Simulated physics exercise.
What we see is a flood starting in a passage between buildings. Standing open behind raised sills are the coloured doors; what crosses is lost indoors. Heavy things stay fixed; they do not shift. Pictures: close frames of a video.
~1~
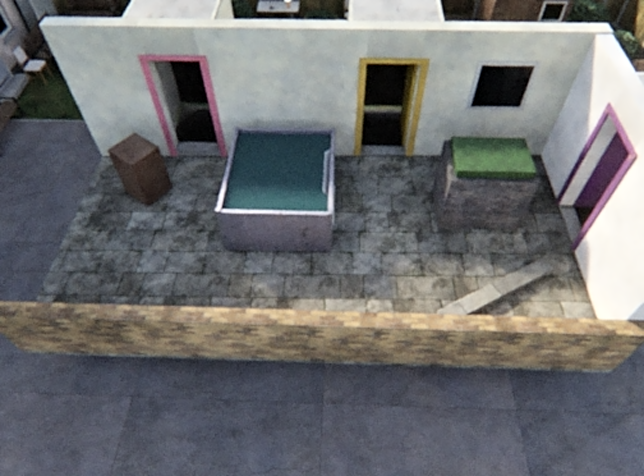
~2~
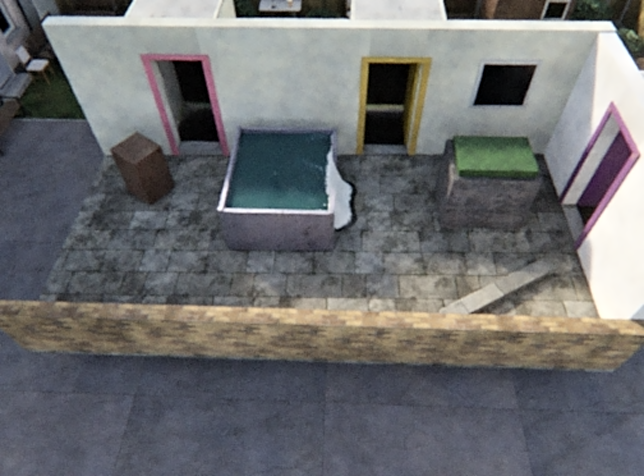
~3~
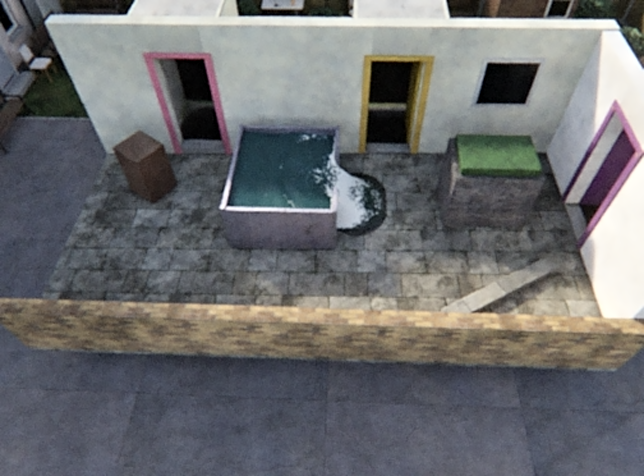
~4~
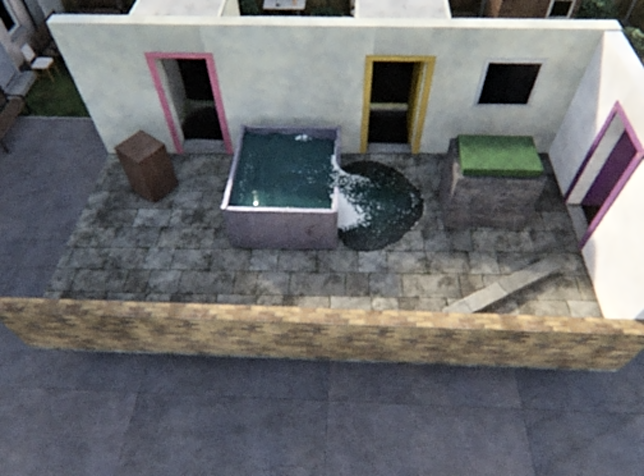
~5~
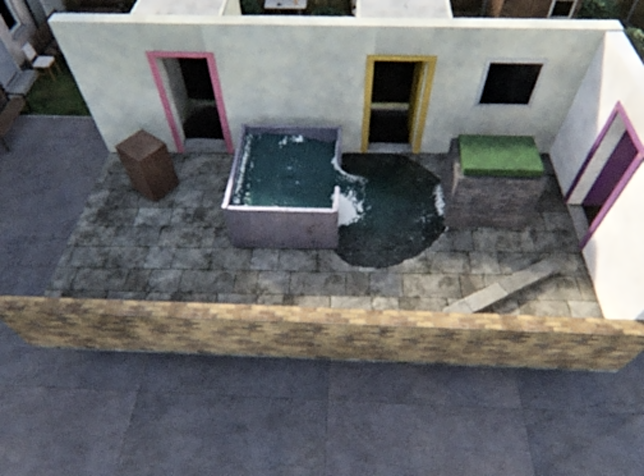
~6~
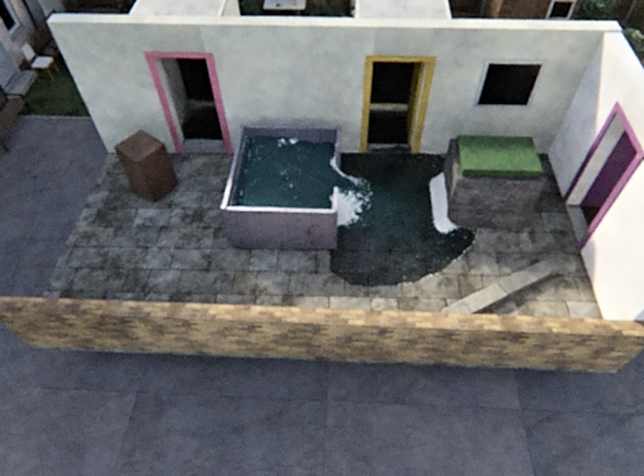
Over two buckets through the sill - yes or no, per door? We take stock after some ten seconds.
Pink door - no, purple door - yes, yellow door - yes.
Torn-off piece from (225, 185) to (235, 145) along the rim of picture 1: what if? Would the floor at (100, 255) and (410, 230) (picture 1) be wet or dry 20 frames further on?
Soaked, then untouched.
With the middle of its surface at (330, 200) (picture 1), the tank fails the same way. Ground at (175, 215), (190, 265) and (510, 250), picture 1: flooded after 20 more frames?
First one stays unwetted, next one stays unwetted, last one gets inundated.
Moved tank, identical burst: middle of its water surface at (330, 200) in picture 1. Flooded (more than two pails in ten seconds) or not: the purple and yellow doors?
So here's how it goes: The purple door clears the threshold, and the yellow door clears the threshold.
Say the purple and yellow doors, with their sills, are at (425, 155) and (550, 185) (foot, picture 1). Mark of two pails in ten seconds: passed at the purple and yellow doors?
At the purple door it tops it; at the yellow door it tops it.
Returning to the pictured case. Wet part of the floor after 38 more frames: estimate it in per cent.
That works out at 80 %.
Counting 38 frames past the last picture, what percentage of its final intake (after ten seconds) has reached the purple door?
About 75 per cent.
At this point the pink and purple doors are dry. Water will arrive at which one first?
Result: The purple-painted one.
A moment on, water covers 30 % of the floor; the pink door not reached, the purple door not reached, the yellow door over two buckets in.
Next, water covers 45 % of the floor; the pink door not reached, the purple door wet at the sill, nothing in, the yellow door over two buckets in.
Then, water covers 55 % of the floor; the pink door not reached, the purple door over two buckets in, the yellow door far over two buckets in.
Later, water covers 80 % of the floor; the pink door wet at the sill, nothing in, the purple door over two buckets in, the yellow door far over two buckets in.
In the end, water covers 90 % of the floor; the pink door wet at the sill, nothing in, the purple door far over two buckets in, the yellow door far over two buckets in.
